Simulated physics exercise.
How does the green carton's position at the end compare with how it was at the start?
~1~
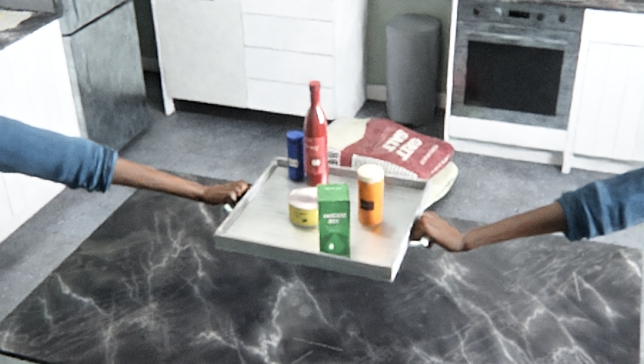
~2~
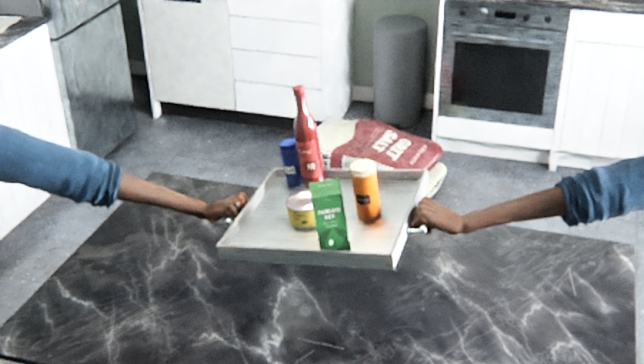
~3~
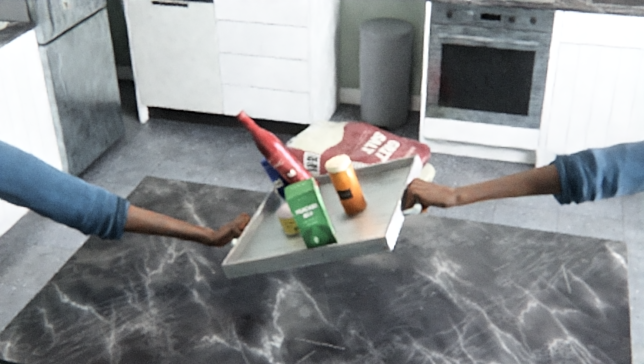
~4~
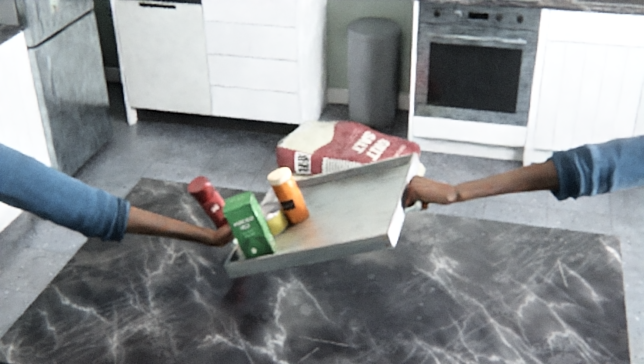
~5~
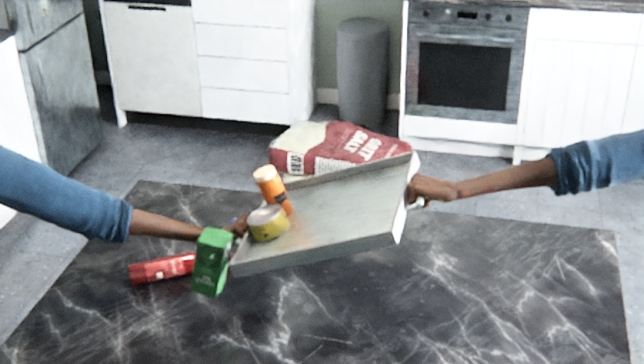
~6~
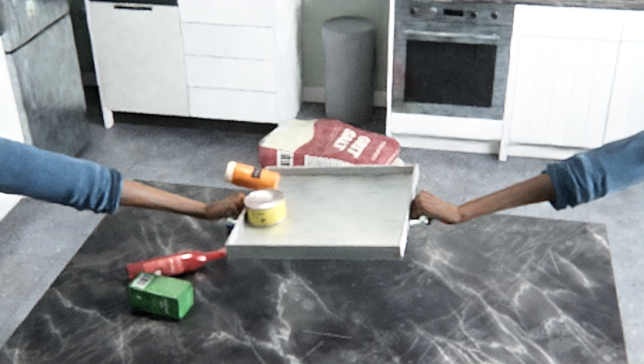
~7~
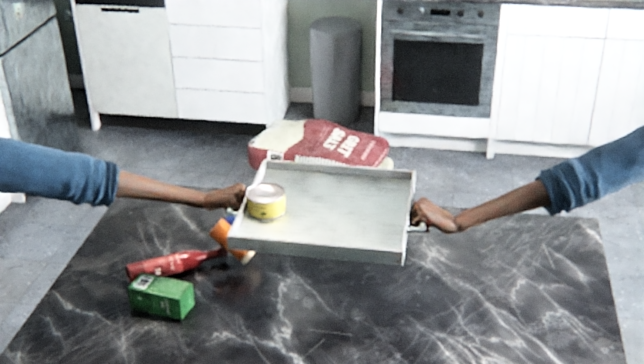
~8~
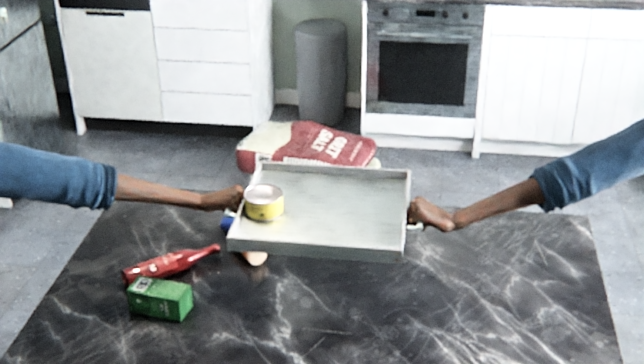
At the start the green carton stands upright on the tray. By the end it lies on its side on the dark marbled surface, to the left of the tray.
